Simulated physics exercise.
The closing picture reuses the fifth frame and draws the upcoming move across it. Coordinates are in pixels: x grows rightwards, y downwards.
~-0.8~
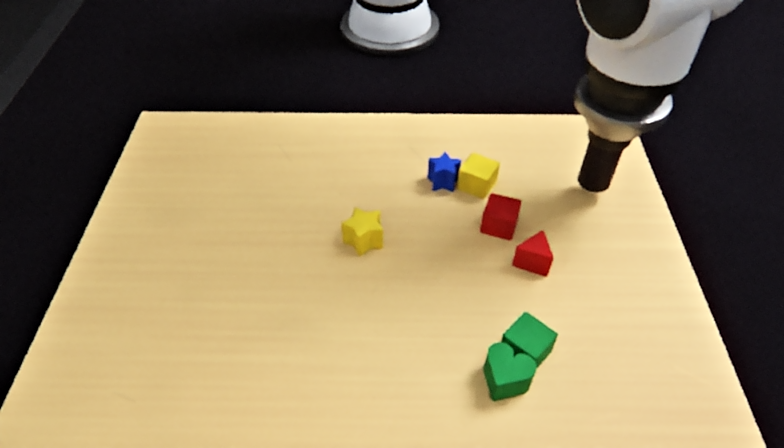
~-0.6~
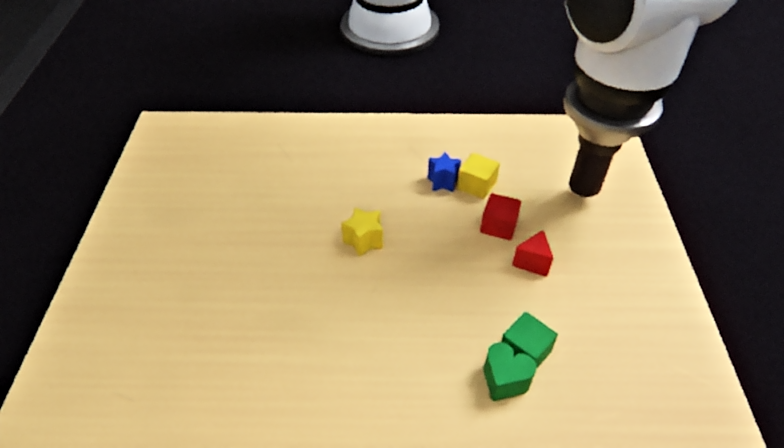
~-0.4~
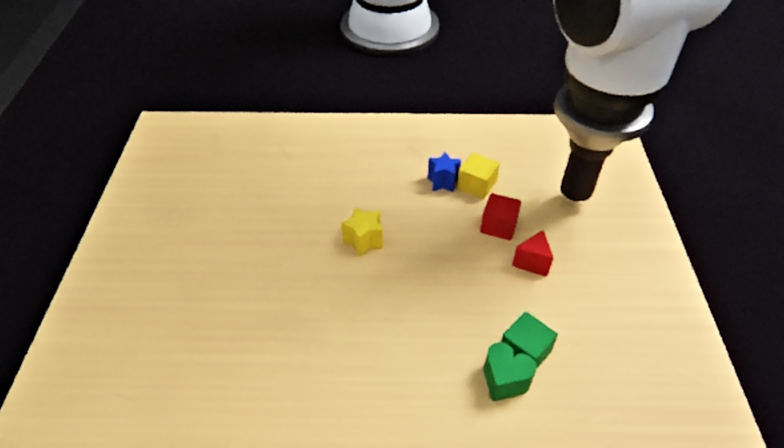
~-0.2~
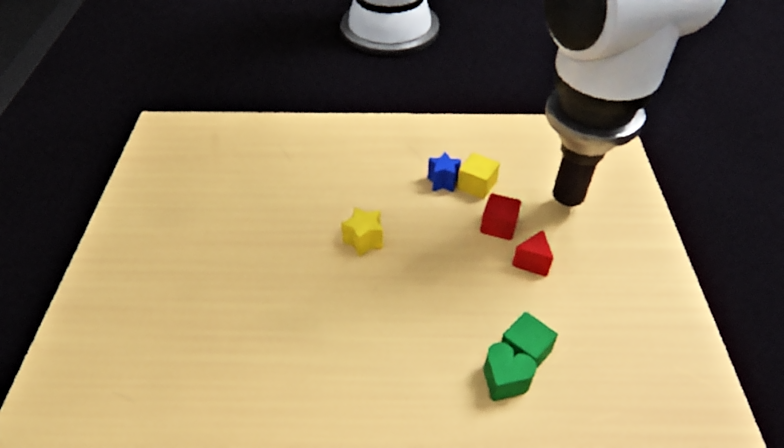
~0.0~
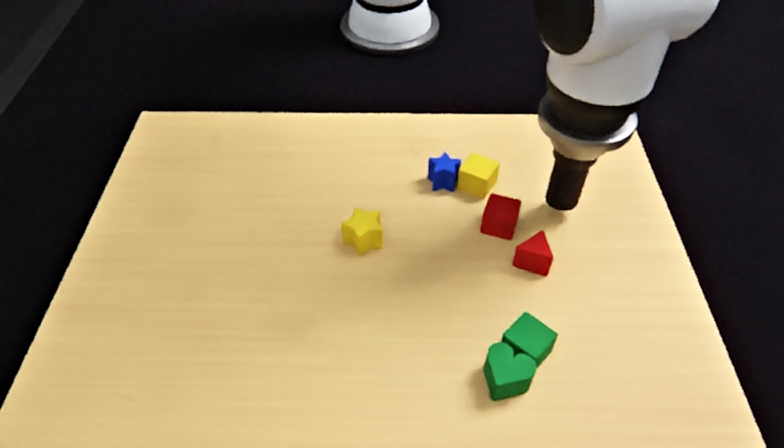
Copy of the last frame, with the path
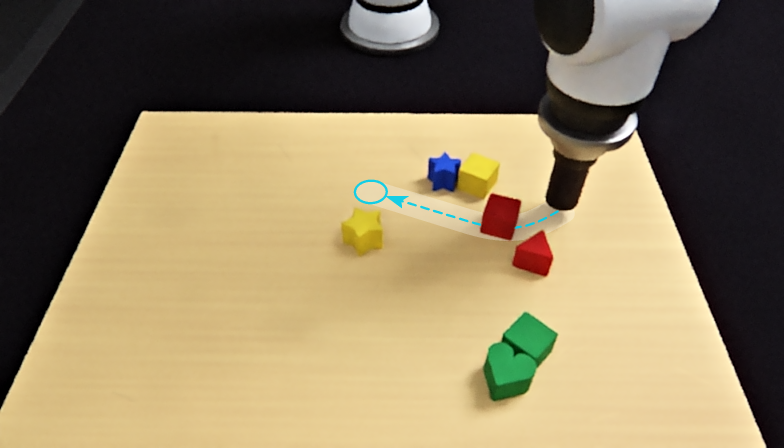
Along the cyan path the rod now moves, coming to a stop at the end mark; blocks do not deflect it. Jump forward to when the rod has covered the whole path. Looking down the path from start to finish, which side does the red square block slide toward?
The left.
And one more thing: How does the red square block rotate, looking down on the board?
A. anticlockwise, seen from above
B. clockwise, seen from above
Option A.
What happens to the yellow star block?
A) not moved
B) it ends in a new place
A - not moved.
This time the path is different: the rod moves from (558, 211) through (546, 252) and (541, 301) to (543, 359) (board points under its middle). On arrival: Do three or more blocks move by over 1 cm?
Yes, I think so.
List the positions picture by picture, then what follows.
The first picture shows rod tip at (593, 182); block tops, yellow star block at (364, 221); blue star block at (445, 162); red square block at (503, 206).
The second picture shows rod at (585, 186); blocks unchanged.
The third picture shows rod at (576, 191); blocks unchanged.
The fourth picture shows rod at (569, 195); blocks unchanged.
The fifth picture shows rod at (561, 200); yellow star block at (364, 221); blue star block at (445, 162); red square block at (503, 206).
Path on the board, from (558, 211) by way of (498, 228) and (432, 210) to (371, 192).
On the path given first. One third of the way, rod at (500, 216); red square block at (468, 208).
Two thirds of the way, rod at (433, 199); red square block at (409, 207), turned 70° anticlockwise.
At the end, rod at (370, 180); yellow star block in place; blue star block in place; red square block at (403, 208), turned 85° anticlockwise.
